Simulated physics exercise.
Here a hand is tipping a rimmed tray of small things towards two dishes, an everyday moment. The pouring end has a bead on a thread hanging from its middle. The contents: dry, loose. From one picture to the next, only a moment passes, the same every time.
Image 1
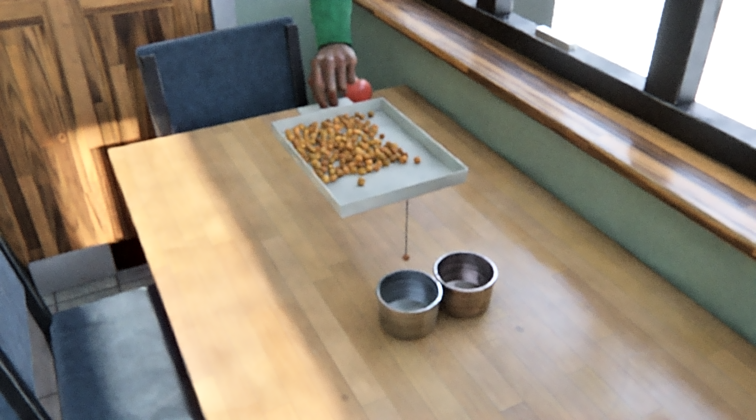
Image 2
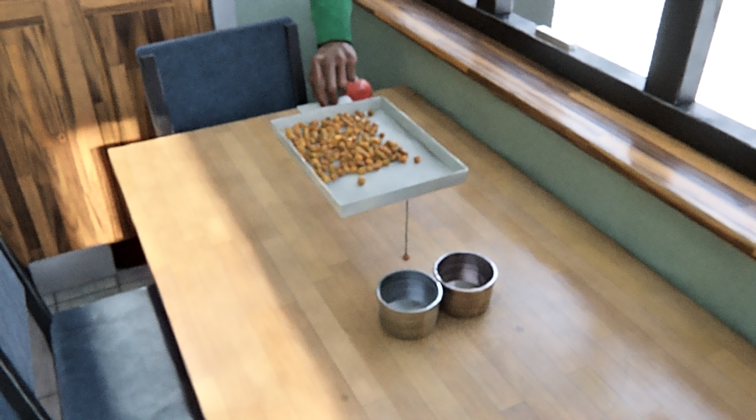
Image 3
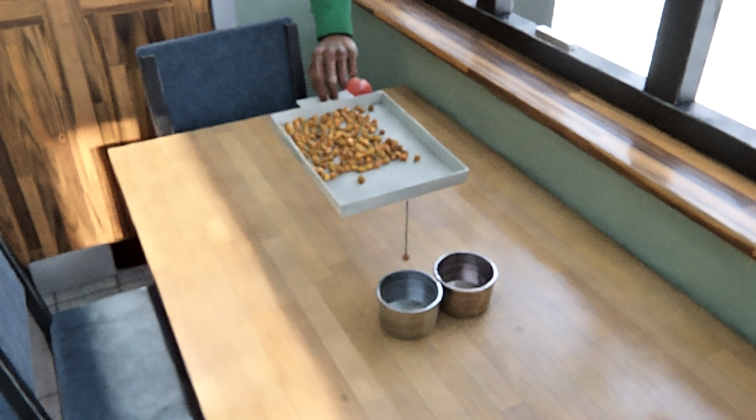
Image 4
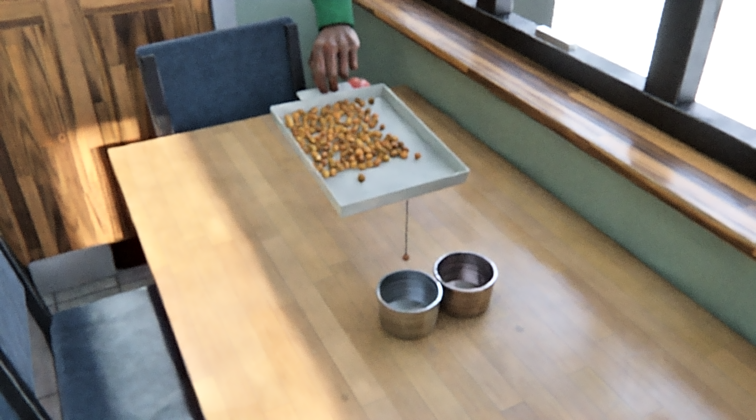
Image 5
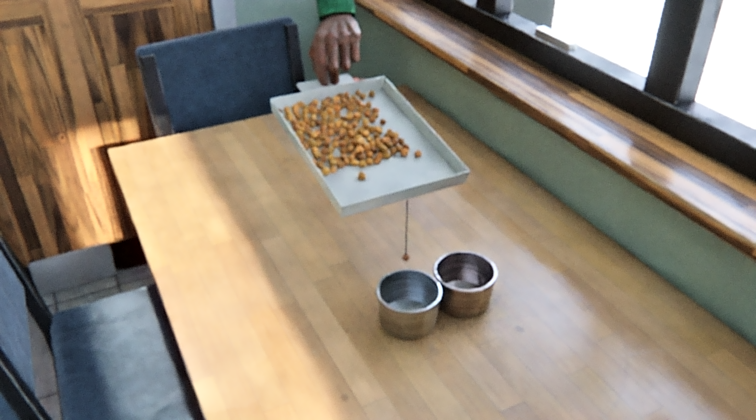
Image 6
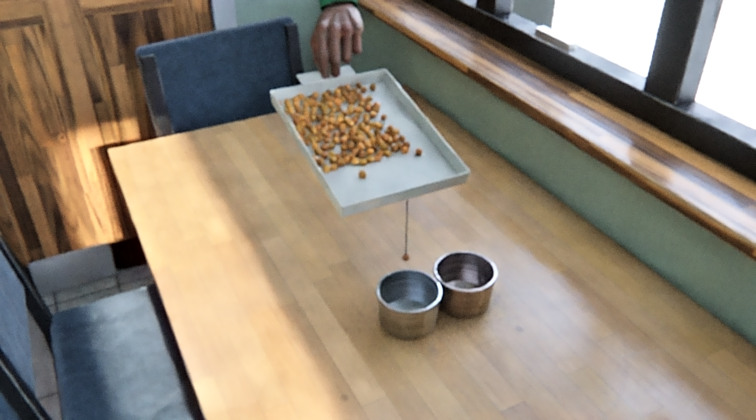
The clip opens on a hand in a green sleeve at the far end of a pale rimmed tray of roasted chickpeas, above a wooden table with two small metal dishes. The hand gradually lifts the tray's far end, tilting it slightly, while the chickpeas and the hanging bead barely move.
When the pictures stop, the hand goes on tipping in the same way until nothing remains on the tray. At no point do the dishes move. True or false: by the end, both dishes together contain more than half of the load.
True.
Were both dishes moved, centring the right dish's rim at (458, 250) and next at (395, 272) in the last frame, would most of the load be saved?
For the earlier try a smaller portion is kept, for the later one a smaller portion.
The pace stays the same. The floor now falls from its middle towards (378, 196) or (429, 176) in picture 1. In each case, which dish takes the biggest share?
Taking them in order: Left side, followed by right side.
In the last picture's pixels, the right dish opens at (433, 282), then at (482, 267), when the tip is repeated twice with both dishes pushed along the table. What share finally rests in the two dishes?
Trial 1 near 70 percent, trial 2 near 60 percent.
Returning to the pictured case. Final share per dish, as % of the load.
The left dish ends with 40 per cent of the load and the right dish with 30 per cent.
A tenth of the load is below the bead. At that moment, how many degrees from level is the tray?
105° or so.
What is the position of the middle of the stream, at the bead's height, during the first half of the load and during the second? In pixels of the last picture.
Earlier half at (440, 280), later half at (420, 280).
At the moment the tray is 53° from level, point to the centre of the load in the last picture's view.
The middle of the pieces shows up near (395, 168).
Soon, tray tipped steeply; nearly all on the tray; a stray few in the air.
A while on, tray tipped right over; nearly all on the tray; a stray few in the left dish; a stray few in the right dish; a small part outside both; a stray few in the air.
Towards the end, tray tipped past a quarter turn; about a third in the left dish; about a third in the right dish; about a quarter outside both.
Finally, tray tipped past a quarter turn; about a third in the left dish; about a third in the right dish; about a quarter outside both.
